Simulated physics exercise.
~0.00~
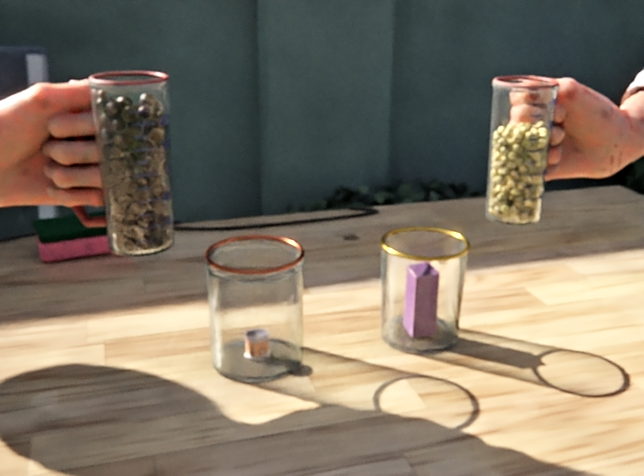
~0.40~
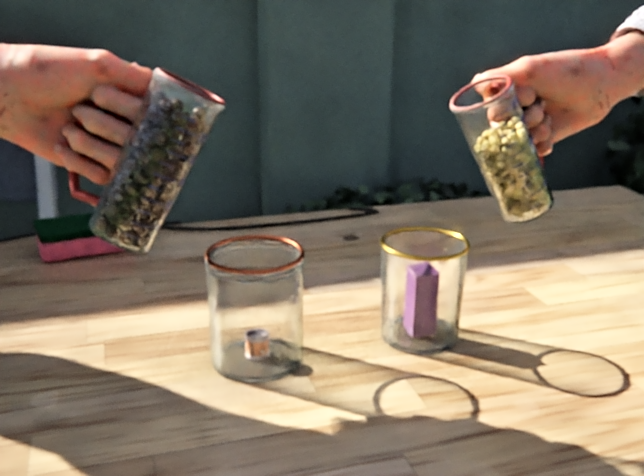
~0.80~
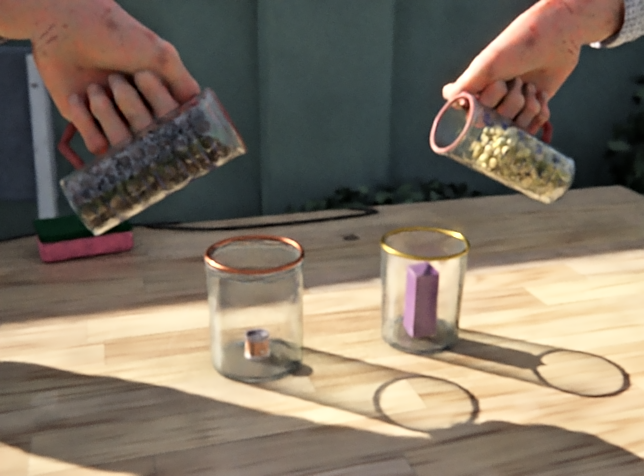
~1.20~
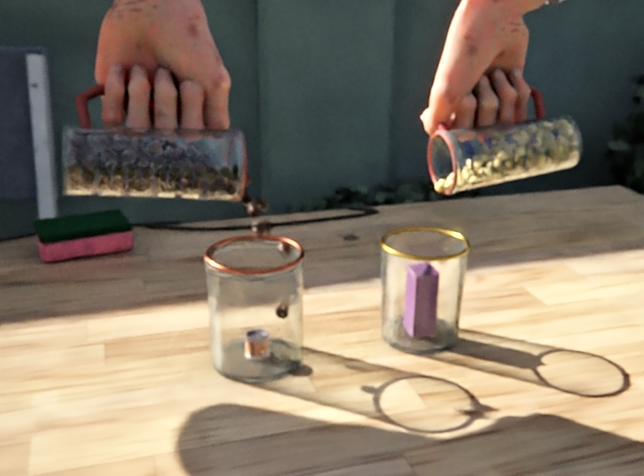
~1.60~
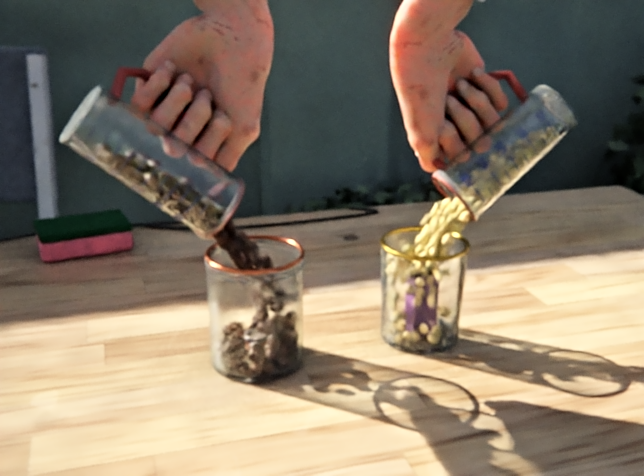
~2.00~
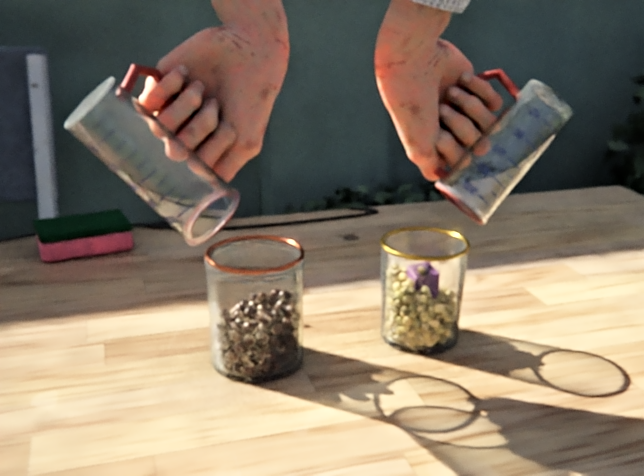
The clip shows two hands tipping cups of dark and pale pieces over two clear containers on a wooden table, emptying both. The dark pieces bury the small object in the left container, while the top of the purple block on the right still sticks out.
